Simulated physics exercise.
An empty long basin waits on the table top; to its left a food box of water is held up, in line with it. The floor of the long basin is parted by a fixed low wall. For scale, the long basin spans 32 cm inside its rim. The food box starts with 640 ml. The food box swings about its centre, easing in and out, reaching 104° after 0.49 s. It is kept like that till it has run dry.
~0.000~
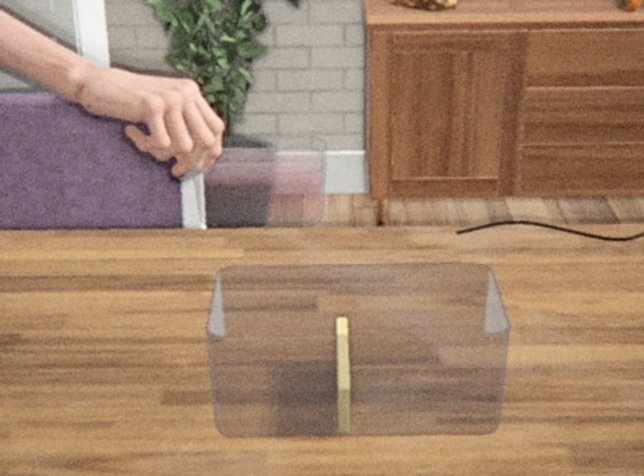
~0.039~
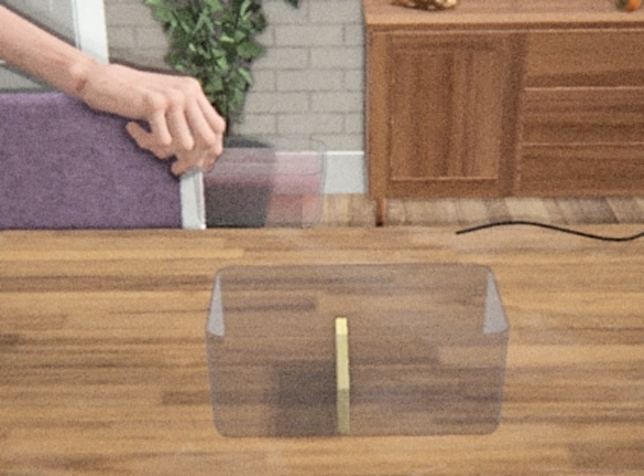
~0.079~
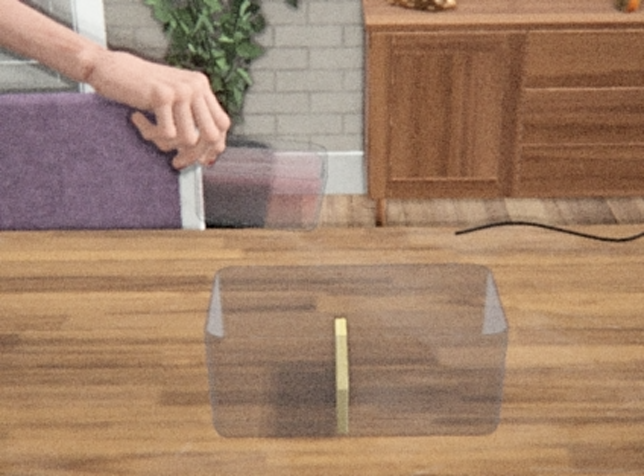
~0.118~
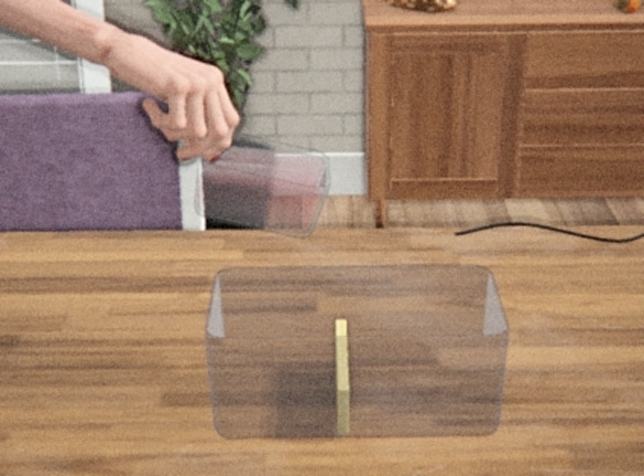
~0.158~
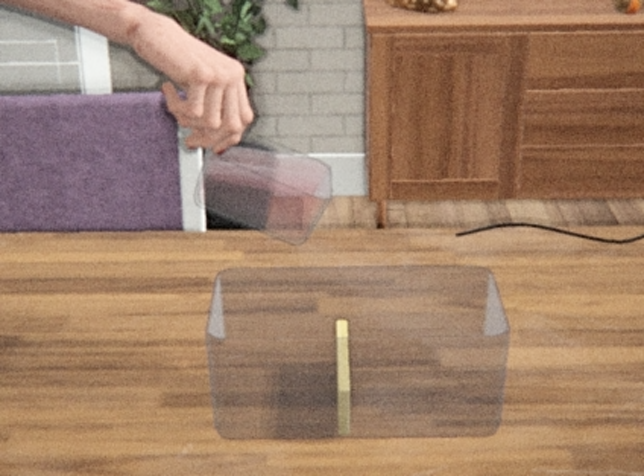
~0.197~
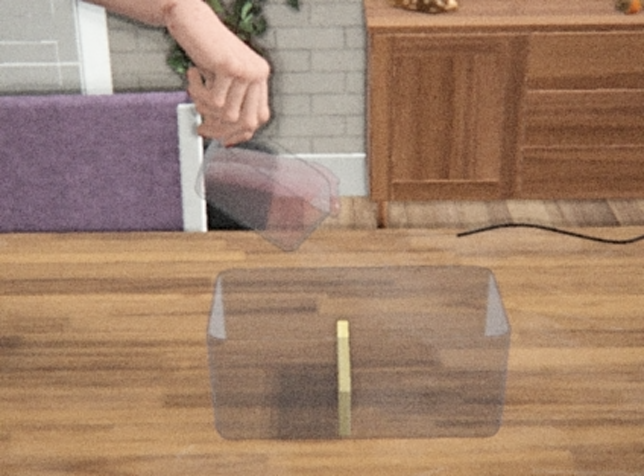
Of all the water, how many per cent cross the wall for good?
The far part has some 82 per cent.
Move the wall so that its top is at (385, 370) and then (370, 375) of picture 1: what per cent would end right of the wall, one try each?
First 35, then 55 per cent.
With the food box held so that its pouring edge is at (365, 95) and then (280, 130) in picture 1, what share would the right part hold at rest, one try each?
In turn about 85 and 50 per cent.
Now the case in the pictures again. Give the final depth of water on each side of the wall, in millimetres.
Left about 4 mm, right about 20 mm.
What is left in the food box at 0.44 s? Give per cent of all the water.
Near 10 in a hundred.
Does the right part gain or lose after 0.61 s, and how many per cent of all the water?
The share moves down, by some 2 per cent.
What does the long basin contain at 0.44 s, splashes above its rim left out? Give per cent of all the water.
Near 46 in a hundred.
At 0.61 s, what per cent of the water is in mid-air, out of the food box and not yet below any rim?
Near 4 in a hundred.
By 0.44 s the tilt is 101° and 11 per cent is still to pour, 0 is left of the wall and 46 right of it.
By 0.61 s the tilt is 104° and 1 per cent is still to pour, 10 is left of the wall and 85 right of it.
By 0.79 s the tilt is 104° and 0 per cent is still to pour, 17 is left of the wall and 82 right of it.
By 0.99 s the tilt is 104° and 0 per cent is still to pour, 17 is left of the wall and 82 right of it.
At rest 17 per cent lies left of the wall, 82 right of it and 1 outside.
